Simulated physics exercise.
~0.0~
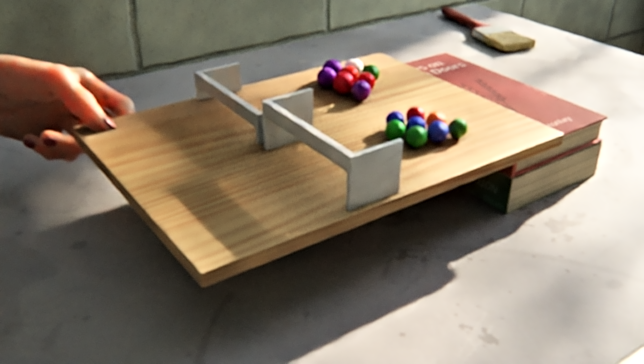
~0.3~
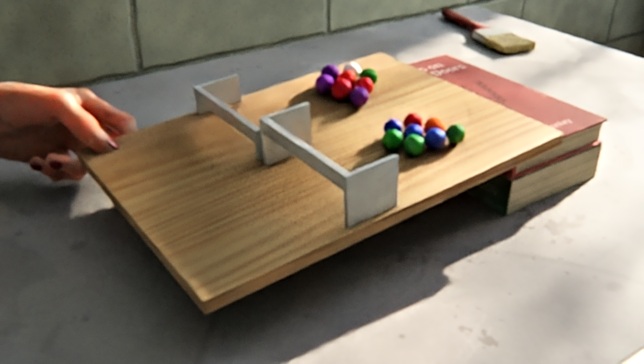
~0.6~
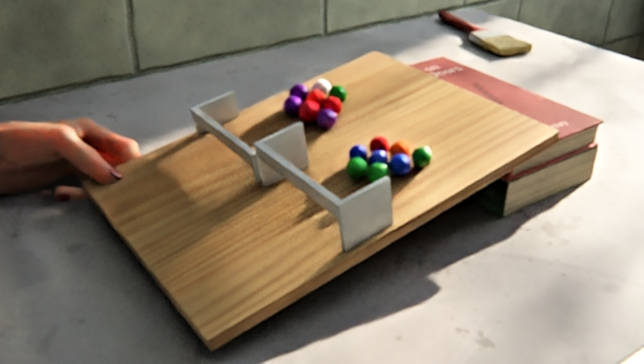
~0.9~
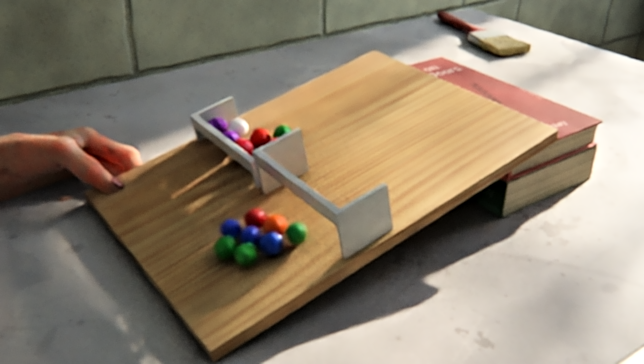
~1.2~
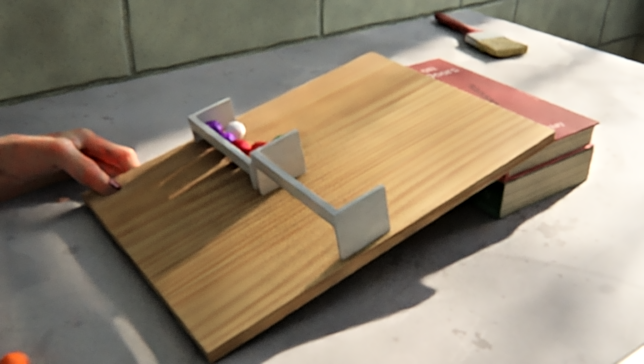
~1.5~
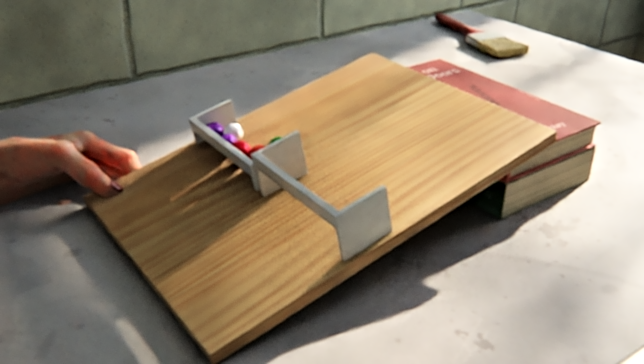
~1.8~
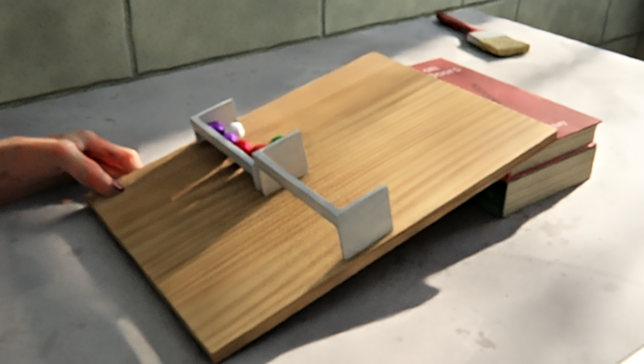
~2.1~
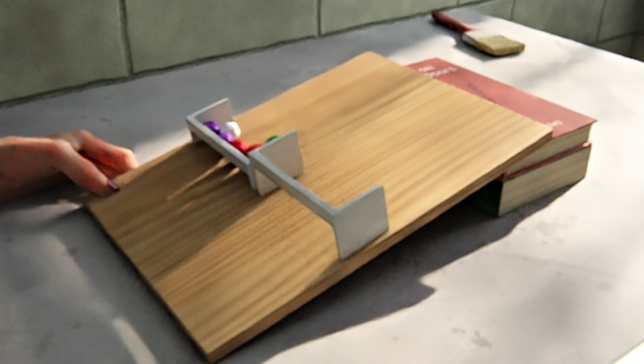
A hand lowers a wooden board; near balls roll off, far ones stop behind a bar.
